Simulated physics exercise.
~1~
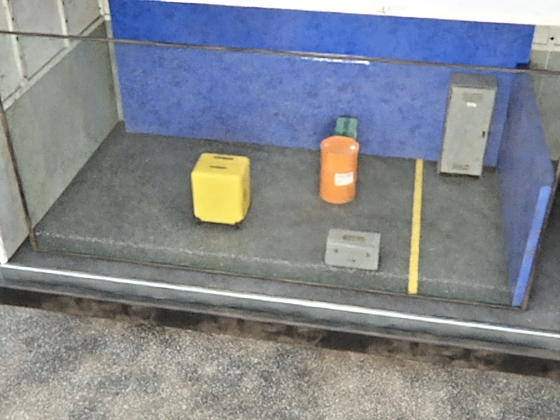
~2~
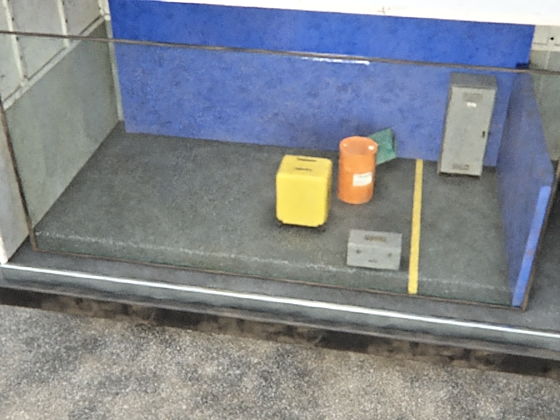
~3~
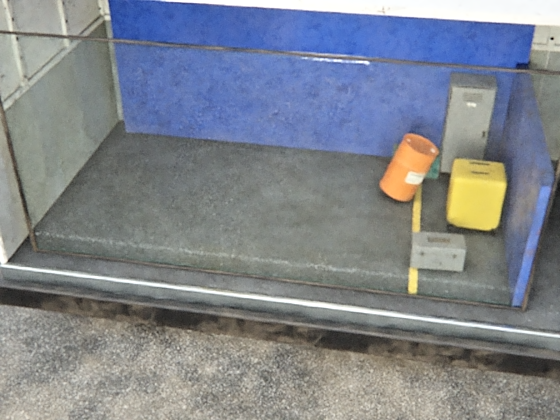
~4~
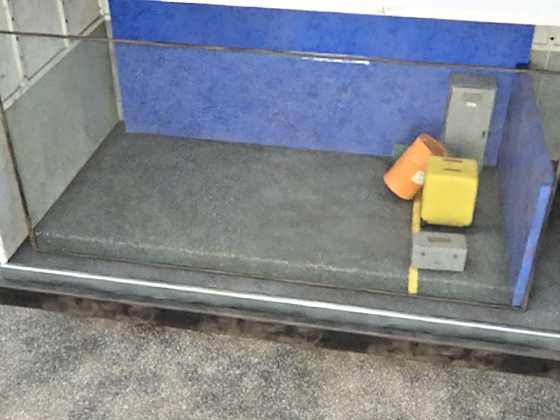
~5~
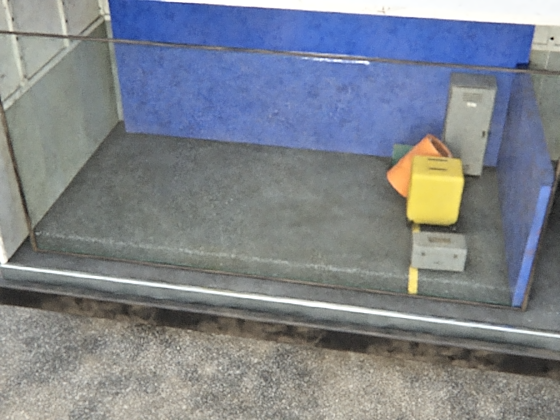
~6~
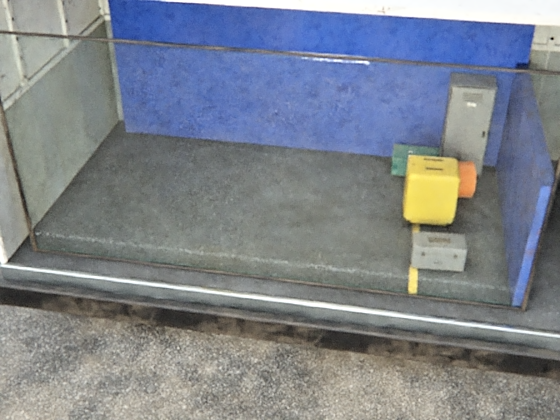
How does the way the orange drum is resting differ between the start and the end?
The orange drum stood upright at the start, but by the end it was lying on its side, partly hidden behind the yellow case.
A yellow wheeled case rolled right across an open bay and drifted partway back, while a grey toolbox slid over the yellow line. A teal pack toppled and slid right, and an orange drum leaned, then ended on its side behind the case.
